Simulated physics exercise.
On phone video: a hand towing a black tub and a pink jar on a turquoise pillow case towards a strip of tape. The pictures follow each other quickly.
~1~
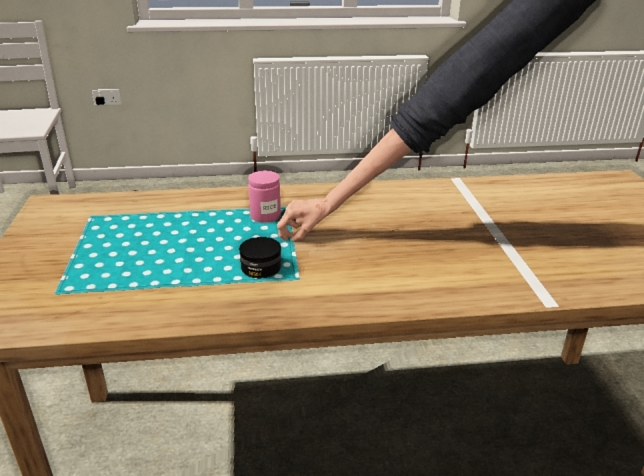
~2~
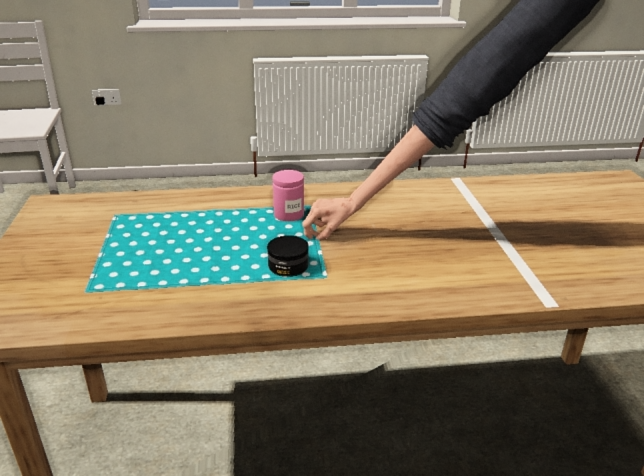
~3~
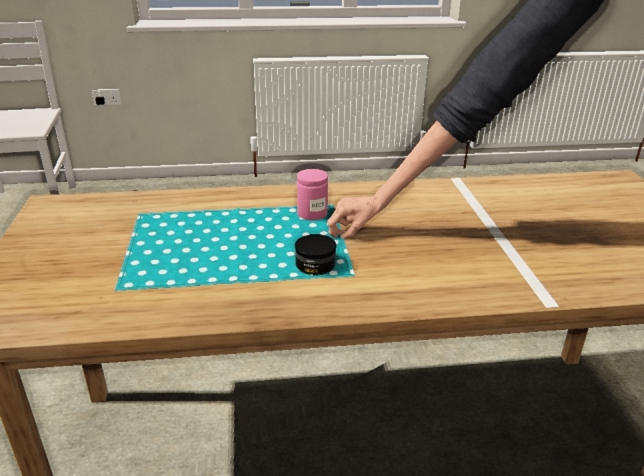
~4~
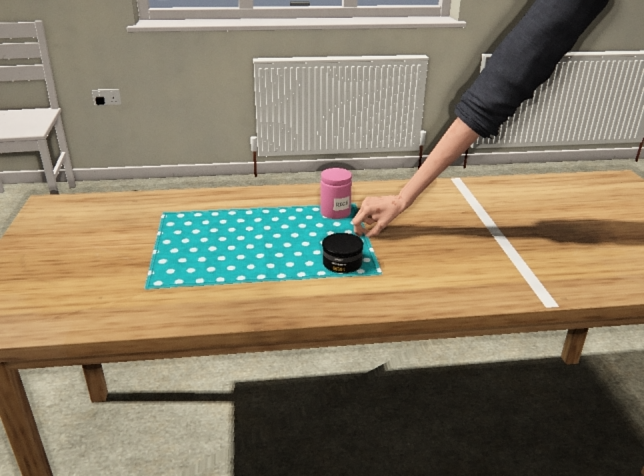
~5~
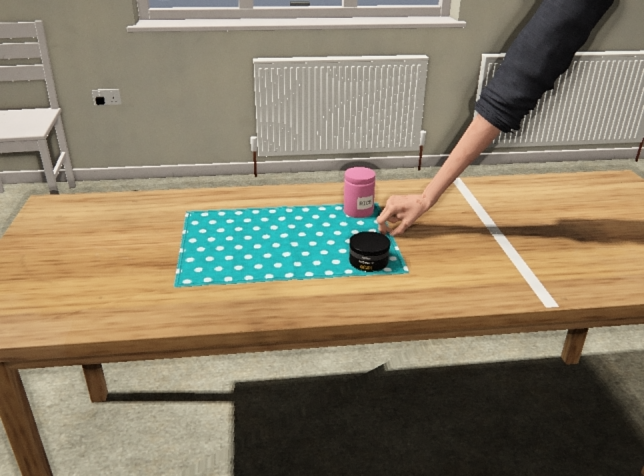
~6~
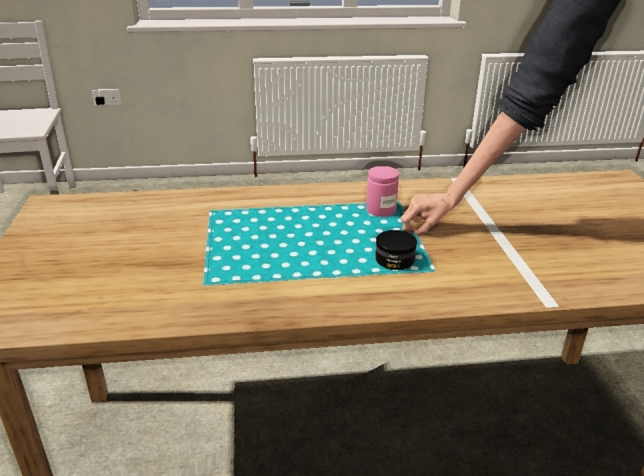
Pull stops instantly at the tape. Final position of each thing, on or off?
Black tub off; pink jar off.
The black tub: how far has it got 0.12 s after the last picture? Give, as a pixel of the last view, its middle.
Roughly at (458, 247).
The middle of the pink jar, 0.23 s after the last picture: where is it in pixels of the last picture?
Close to pixel (481, 187).
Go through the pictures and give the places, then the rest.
Pillow case end (299, 280); black tub (260, 247); pink jar (264, 177); tape (542, 293), in the first frame.
Pillow case end (327, 278), far hem (85, 293); pink jar (288, 176), in the second frame.
Pillow case end (355, 276); black tub (316, 244), in the third frame.
Pillow case end (382, 275), far hem (145, 289); pink jar (336, 174), in the fourth frame.
Pillow case end (409, 273); black tub (370, 241), in the fifth frame.
Pillow case end (436, 272), far hem (203, 286); black tub (397, 240); pink jar (384, 172); tape (542, 293), in the sixth frame.
Then, 0.12 s later than the last view, hem short of the tape; black tub on the cloth near (458, 247); pink jar on the cloth near (437, 189).
Then, 0.23 s later than the last view, hem at the tape; black tub on the cloth near (508, 244); pink jar ahead of the hem near (481, 187).
Finally, hem at the tape; black tub ahead of the hem near (539, 243); pink jar knocked over near (518, 192). The black tub slides clear of the cloth and the pink jar leaves the cloth.
